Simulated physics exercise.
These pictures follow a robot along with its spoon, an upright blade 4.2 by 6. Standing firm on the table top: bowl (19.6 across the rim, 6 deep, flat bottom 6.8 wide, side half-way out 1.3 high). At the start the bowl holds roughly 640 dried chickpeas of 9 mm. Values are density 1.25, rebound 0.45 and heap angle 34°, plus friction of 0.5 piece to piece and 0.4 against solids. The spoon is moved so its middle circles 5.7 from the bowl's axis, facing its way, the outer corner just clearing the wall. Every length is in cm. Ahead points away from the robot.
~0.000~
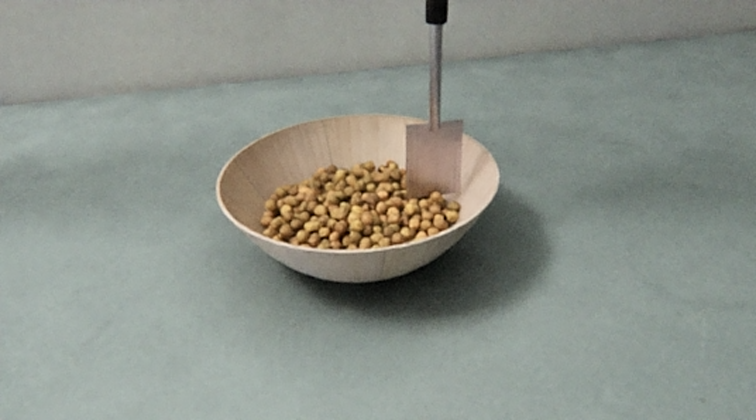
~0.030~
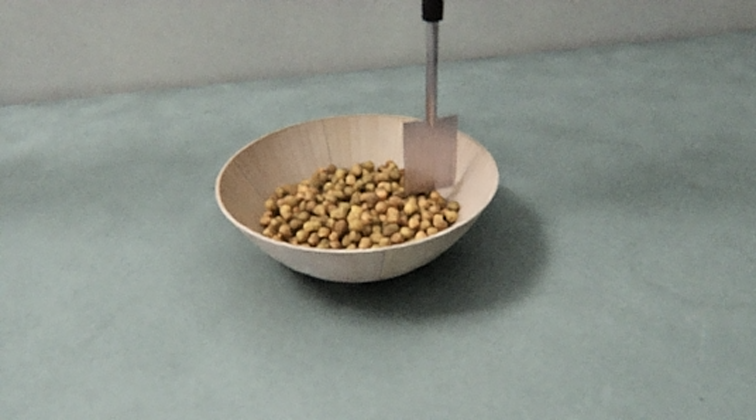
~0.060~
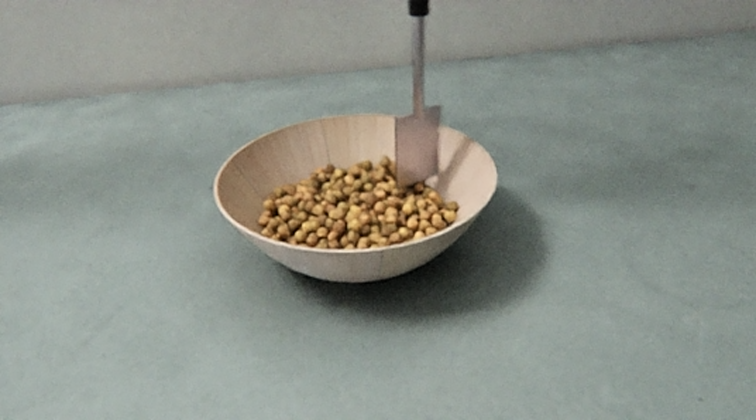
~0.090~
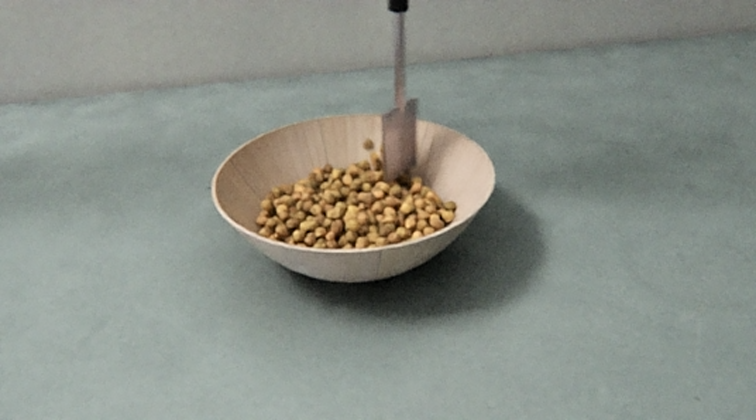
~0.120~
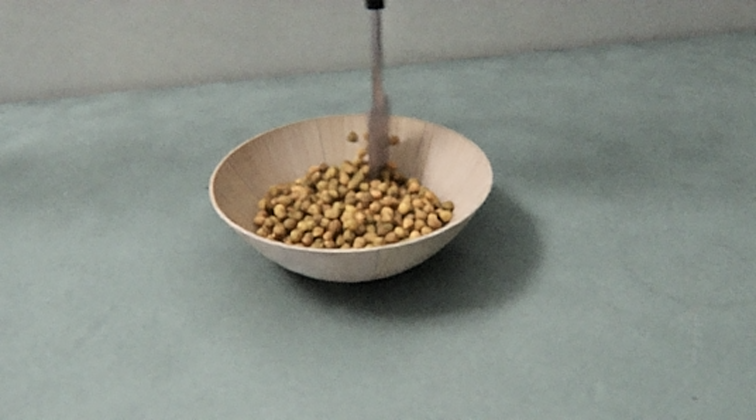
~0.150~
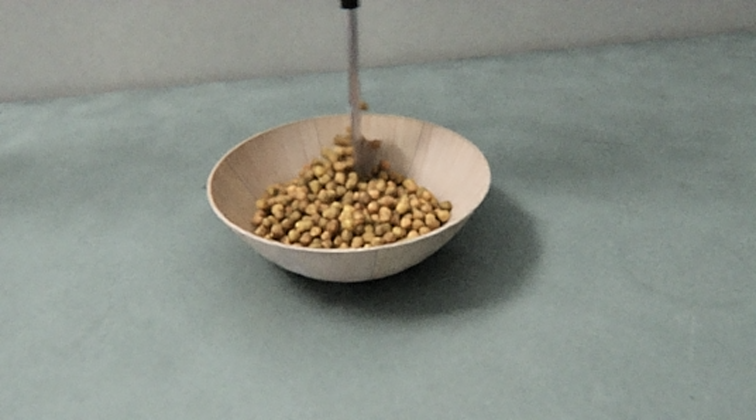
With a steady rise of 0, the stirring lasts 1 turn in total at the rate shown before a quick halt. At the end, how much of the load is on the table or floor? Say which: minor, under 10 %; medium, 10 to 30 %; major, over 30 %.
That would be a minor share.
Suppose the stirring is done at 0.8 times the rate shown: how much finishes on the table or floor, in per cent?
Close to 0 in a hundred.
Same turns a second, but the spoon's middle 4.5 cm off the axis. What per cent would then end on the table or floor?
It would come to about 5 per cent.
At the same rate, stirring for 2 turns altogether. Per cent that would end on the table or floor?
I'd reckon near 10 per cent.
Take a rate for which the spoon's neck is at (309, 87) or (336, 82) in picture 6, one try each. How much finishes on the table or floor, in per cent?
About 10 % for one try and about 5 % for the other, in order.
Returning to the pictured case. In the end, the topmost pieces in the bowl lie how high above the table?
5.0 cm or so.
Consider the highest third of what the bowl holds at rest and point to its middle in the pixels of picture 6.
About (373, 193).
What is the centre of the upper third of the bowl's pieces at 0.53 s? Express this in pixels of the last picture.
Estimated centre: (391, 217).
After 0.34 s, 184° round, highest piece 7 above the table; 643 in the bowl, 1 on the table or floor, 1 in flight or on the tool.
After 0.53 s, 294° round, highest piece 8 above the table; 635 in the bowl, 6 on the table or floor, 4 in flight or on the tool.
After 0.82 s, 0° round, highest piece 5 above the table; 623 in the bowl, 22 on the table or floor.
After 1.52 s, 0° round, highest piece 5 above the table; 623 in the bowl, 22 on the table or floor.
At rest, 623 in the bowl, 22 on the table or floor. That is 3 % on the table or floor.
